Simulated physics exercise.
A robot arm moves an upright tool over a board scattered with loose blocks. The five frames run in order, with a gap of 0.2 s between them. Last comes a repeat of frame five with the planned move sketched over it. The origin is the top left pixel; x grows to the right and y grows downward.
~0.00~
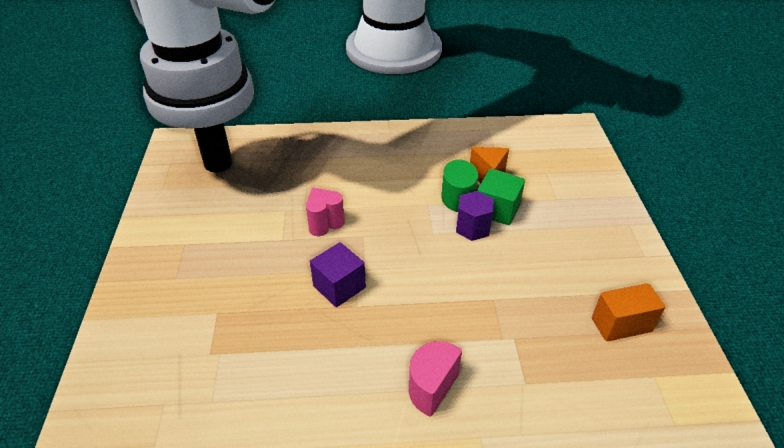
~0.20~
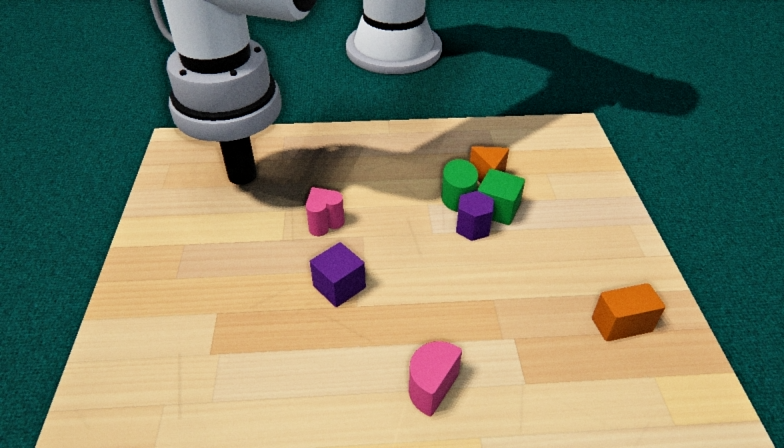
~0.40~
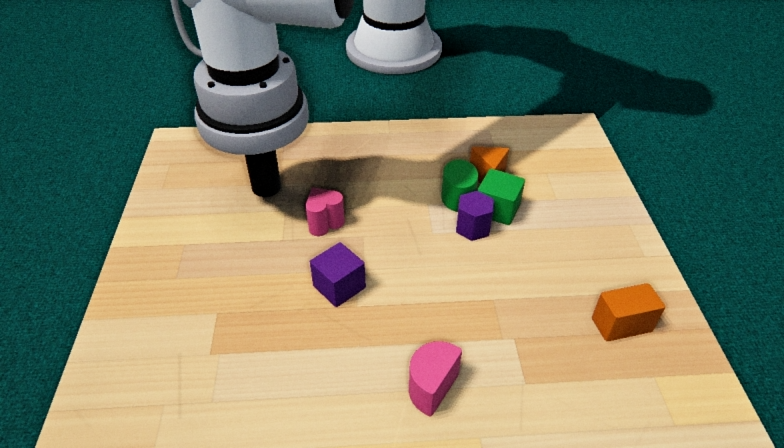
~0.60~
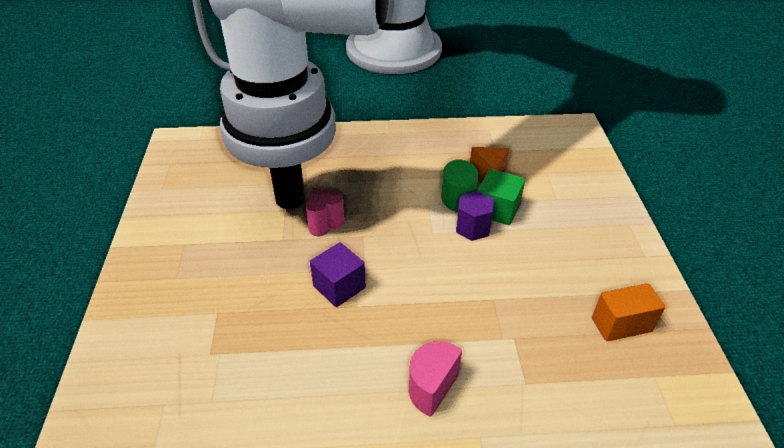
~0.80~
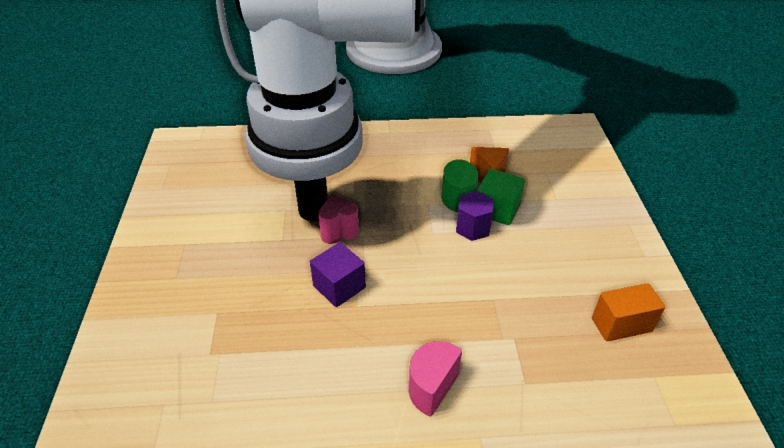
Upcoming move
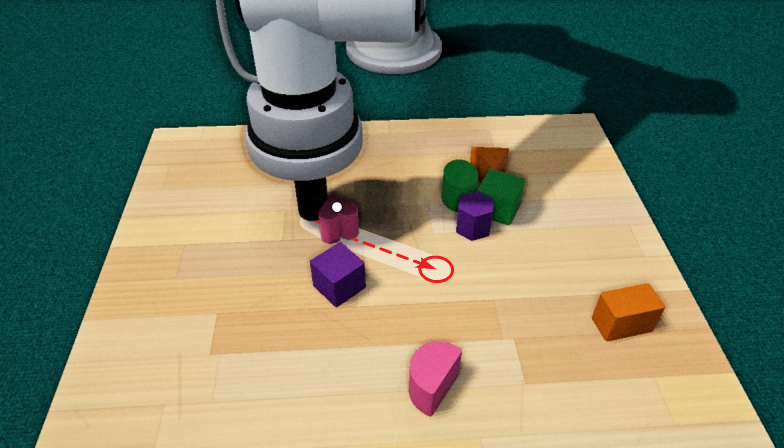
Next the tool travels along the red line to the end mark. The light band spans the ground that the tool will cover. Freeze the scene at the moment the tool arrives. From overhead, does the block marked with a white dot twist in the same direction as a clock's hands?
Yes, that is how it ends up.
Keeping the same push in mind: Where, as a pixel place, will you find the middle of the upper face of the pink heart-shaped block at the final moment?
Most likely (452, 268).
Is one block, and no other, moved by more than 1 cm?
Yes, that is how it ends up.
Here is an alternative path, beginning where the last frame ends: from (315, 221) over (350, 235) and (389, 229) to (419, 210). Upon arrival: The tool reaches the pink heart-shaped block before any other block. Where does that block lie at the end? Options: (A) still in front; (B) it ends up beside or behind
I'll go with B - it ends up beside or behind.
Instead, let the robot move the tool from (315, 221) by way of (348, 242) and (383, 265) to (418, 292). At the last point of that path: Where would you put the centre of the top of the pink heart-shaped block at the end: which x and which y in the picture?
Answer: (452, 280).
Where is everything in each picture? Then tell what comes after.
In the first frame, tip of the tool (218, 164), middles of tops, pink heart-shaped block (322, 199), purple square piece (337, 262).
In the second frame, tool (243, 176), nothing pushed.
In the third frame, tool (267, 188), nothing pushed.
In the fourth frame, tool (291, 200), nothing pushed.
In the fifth frame, tool (314, 211), pink heart-shaped block (337, 207), purple square piece (337, 262).
The line goes from (315, 221) by way of (351, 238) and (393, 253) to (436, 269); the dot is on the pink heart-shaped block.
On the path given first. One third of the way, tool (351, 229); pink heart-shaped block (374, 227), turned 15° clockwise.
Two thirds of the way, tool (394, 244); pink heart-shaped block (415, 247), turned 40° clockwise.
At the end, tool (437, 260); pink heart-shaped block (452, 268), turned 60° clockwise; purple square piece unmoved.
